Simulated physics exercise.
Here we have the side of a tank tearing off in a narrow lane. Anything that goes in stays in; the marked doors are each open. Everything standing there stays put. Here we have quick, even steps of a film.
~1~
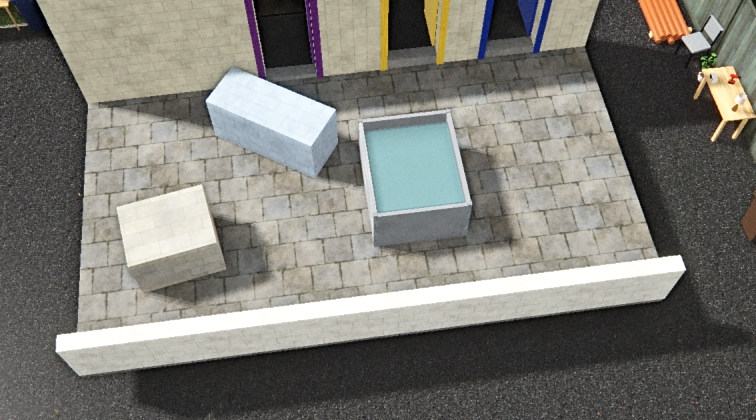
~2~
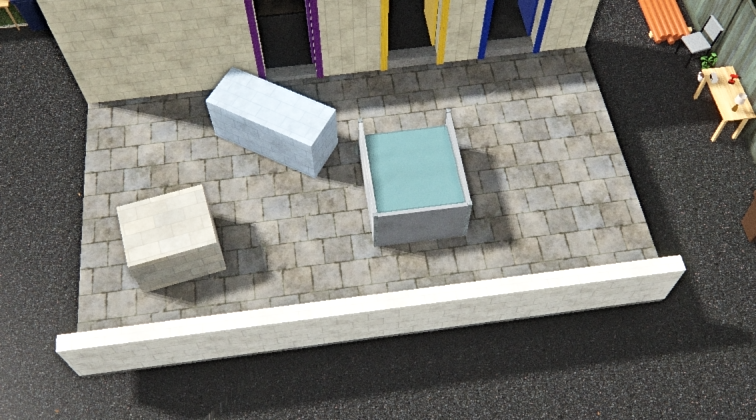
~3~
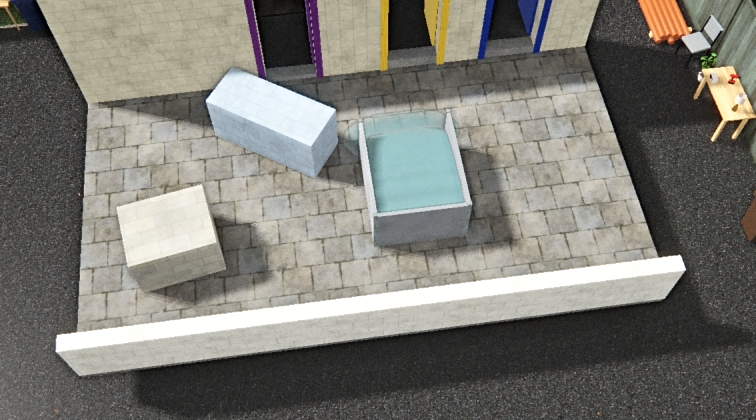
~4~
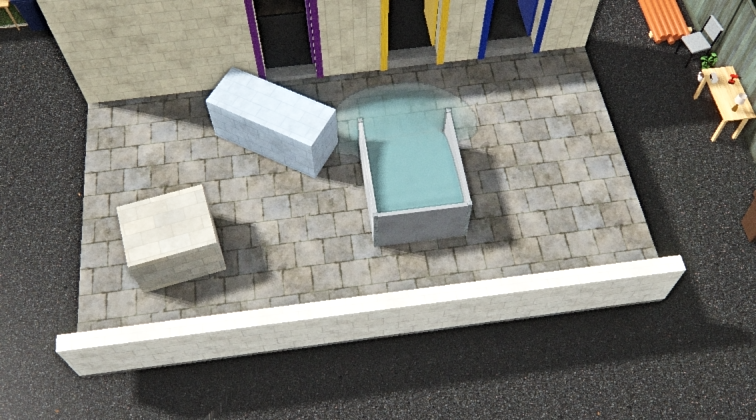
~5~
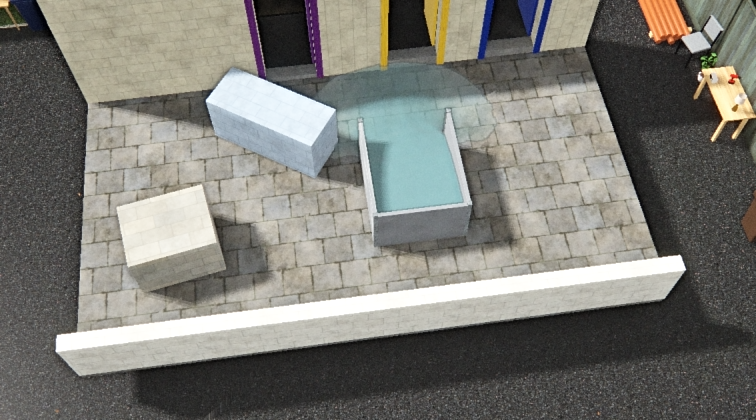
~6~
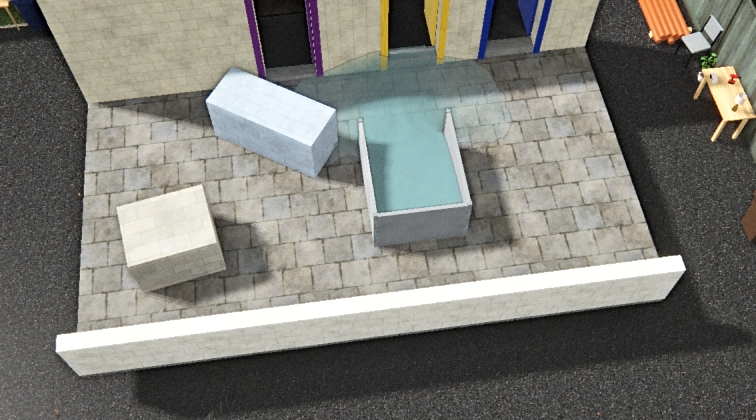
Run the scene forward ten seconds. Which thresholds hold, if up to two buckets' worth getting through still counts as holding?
The yellow door does not hold; the blue door holds; the purple door does not hold.
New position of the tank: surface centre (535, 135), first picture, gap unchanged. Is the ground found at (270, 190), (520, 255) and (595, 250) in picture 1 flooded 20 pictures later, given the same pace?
Going through the three places: Out of reach, out of reach, out of reach.
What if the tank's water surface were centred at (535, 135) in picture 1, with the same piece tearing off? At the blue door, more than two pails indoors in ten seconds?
Briefly, the blue door gets too much.
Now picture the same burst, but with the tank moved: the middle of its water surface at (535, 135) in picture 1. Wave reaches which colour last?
Last: The door marked purple.
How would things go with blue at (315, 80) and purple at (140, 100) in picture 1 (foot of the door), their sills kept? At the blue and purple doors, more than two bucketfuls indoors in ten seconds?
Well, the blue door tops the limit, and the purple door comes up short as well.
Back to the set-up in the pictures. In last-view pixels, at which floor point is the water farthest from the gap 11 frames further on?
Point: (102, 102) in the last picture's pixels.
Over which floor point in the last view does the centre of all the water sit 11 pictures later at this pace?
That comes out near (384, 117).
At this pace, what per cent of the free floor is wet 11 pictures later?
It should be close to 30 %.
A moment on, water covers 20 % of the floor; the yellow door far over two buckets in, the blue door wet at the sill, nothing in, the purple door under two buckets in.
Next, water covers 30 % of the floor; the yellow door far over two buckets in, the blue door wet at the sill, nothing in, the purple door over two buckets in.
Then, water covers 40 % of the floor; the yellow door far over two buckets in, the blue door wet at the sill, nothing in, the purple door over two buckets in.
Later, water covers 45 % of the floor; the yellow door far over two buckets in, the blue door wet at the sill, nothing in, the purple door far over two buckets in.
In the end, water covers 45 % of the floor; the yellow door far over two buckets in, the blue door wet at the sill, nothing in, the purple door far over two buckets in.
